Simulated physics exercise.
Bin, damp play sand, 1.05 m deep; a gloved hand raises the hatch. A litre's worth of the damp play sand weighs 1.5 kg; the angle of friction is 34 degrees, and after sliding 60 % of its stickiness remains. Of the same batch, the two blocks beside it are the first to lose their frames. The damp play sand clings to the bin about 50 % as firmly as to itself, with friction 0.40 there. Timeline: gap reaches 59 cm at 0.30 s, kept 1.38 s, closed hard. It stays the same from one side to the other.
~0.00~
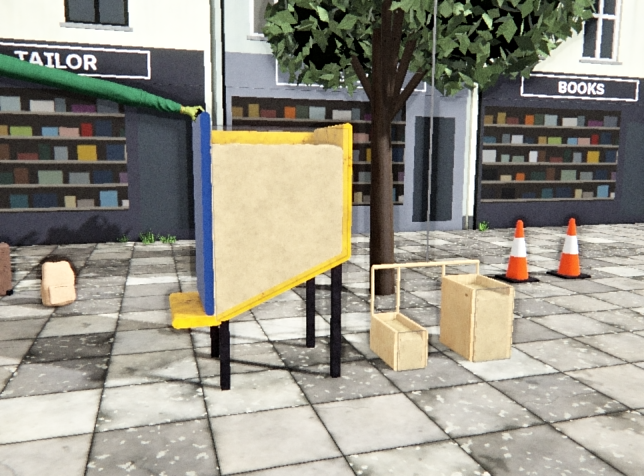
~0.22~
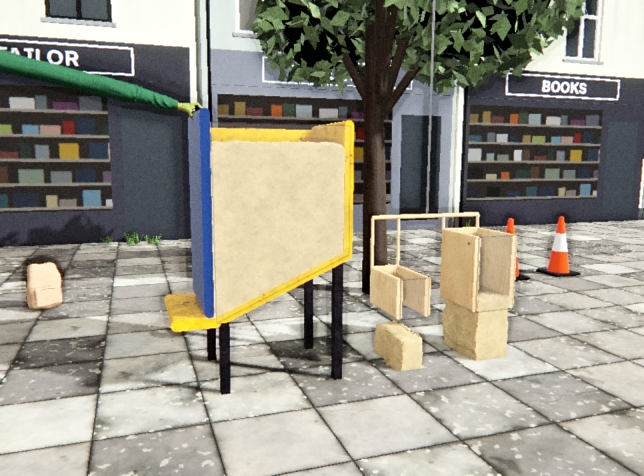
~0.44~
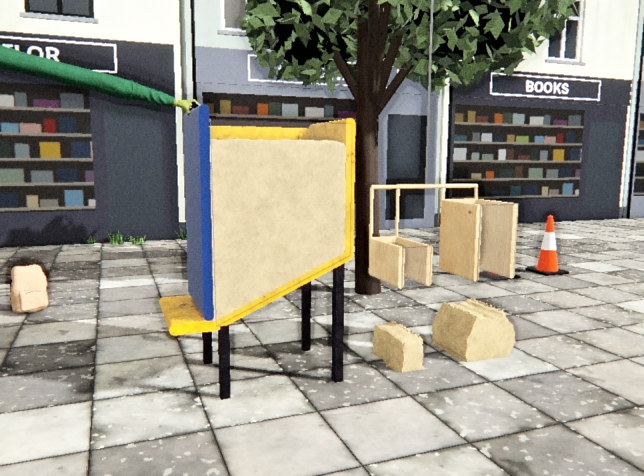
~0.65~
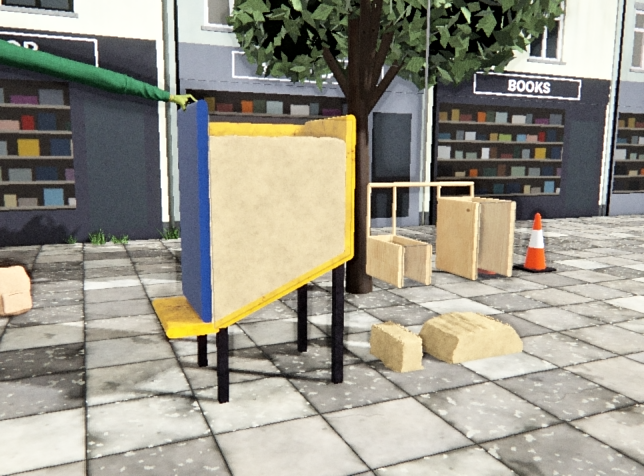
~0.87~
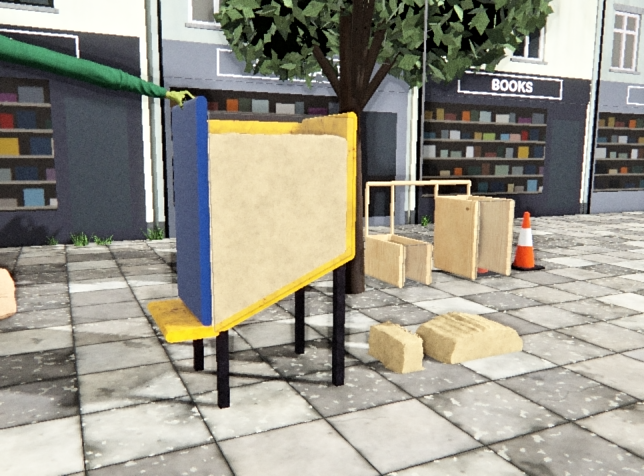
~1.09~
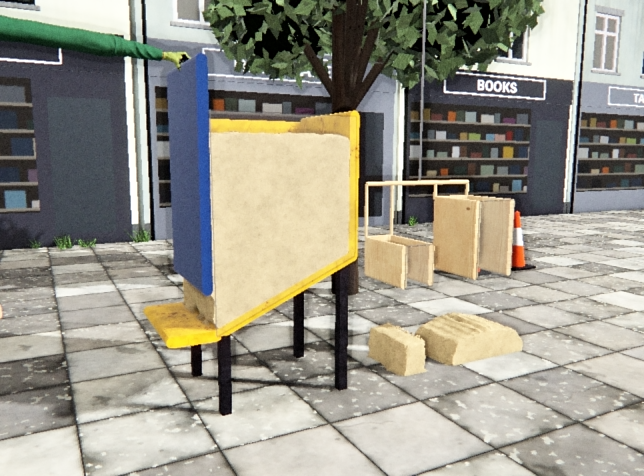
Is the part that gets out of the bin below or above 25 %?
I reckon it lands greater than 25 %.
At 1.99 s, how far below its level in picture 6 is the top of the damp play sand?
Some 8 cm.
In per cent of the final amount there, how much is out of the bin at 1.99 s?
Around 40 percent.
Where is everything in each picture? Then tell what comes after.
The first picture shows top of the hatch at (205, 116), not yet moved; top of the damp play sand at (321, 147); blocks stand 22 cm, 47 cm (left to right).
The second picture shows top of the hatch at (205, 113), not yet moved; top of the damp play sand at (323, 144); blocks stand 22 cm, 45 cm (left to right).
The third picture shows top of the hatch at (204, 110), not yet moved; top of the damp play sand at (324, 142); blocks stand 22 cm, 33 cm (left to right).
The fourth picture shows top of the hatch at (202, 105), not yet moved; top of the damp play sand at (324, 139); blocks stand 22 cm, 23 cm (left to right).
The fifth picture shows top of the hatch at (202, 102), not yet moved; top of the damp play sand at (325, 137); blocks stand 22 cm, 22 cm (left to right).
The sixth picture shows top of the hatch at (202, 59), moved 19 cm; top of the damp play sand at (328, 136); blocks stand 22 cm, 22 cm (left to right).
After 1.50 s, the hatch is 59 cm open and 4 % is out.
After 1.99 s, the hatch is 59 cm open and 19 % is out.
After 2.48 s, the hatch is 59 cm open and 33 % is out.
After 2.97 s, the hatch is 14 cm open and 43 % is out.
After 3.86 s, at the end, the hatch is shut and 44 % is out.
